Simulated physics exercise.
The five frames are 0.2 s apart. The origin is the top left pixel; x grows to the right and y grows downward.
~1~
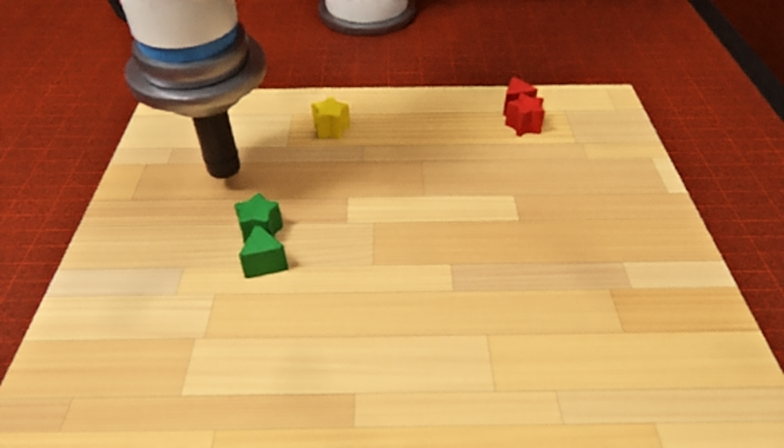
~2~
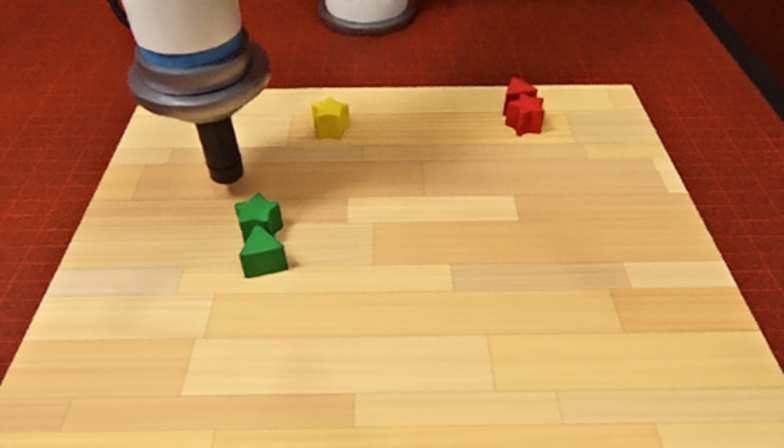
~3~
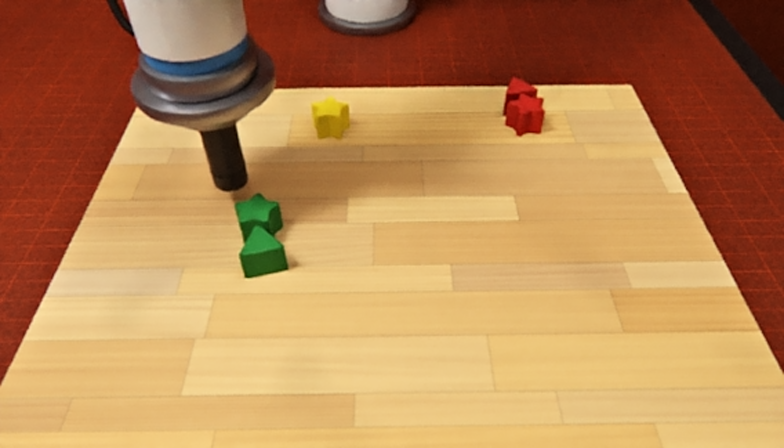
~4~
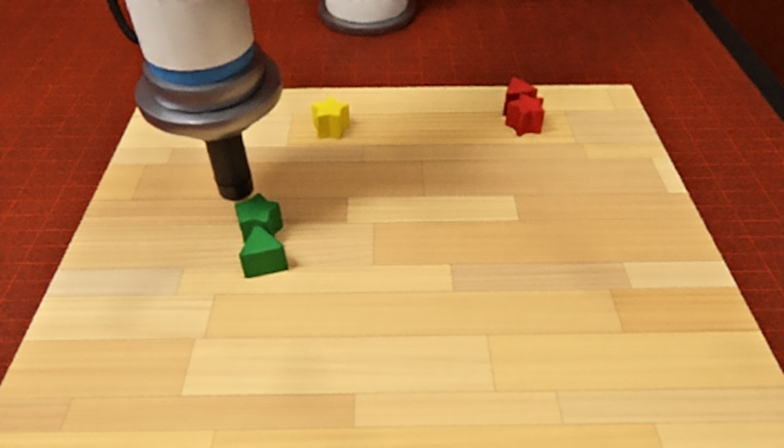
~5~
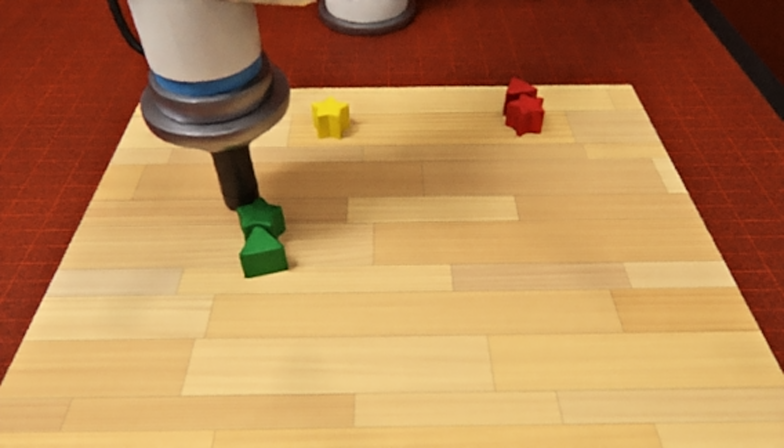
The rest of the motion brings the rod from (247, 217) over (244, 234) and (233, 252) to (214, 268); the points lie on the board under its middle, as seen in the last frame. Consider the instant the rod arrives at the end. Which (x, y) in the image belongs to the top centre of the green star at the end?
Pixel (265, 228).
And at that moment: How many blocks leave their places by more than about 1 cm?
Most likely two.
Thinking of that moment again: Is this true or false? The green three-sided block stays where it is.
The claim does not hold.
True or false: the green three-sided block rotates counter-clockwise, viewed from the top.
That is false.
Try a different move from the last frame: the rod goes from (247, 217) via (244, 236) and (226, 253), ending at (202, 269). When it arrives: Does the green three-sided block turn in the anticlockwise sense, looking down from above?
It seems not.
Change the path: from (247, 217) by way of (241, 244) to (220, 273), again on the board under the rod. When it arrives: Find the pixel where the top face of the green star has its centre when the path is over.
I'd guess (267, 228).
The first path, step by step. Halfway along, rod (235, 228); green star (266, 227), turned 35° anticlockwise; green three-sided block (267, 255), turned 30° clockwise.
At the end, rod (209, 253); green star (265, 228), turned 40° anticlockwise; green three-sided block (269, 256), turned 35° clockwise.
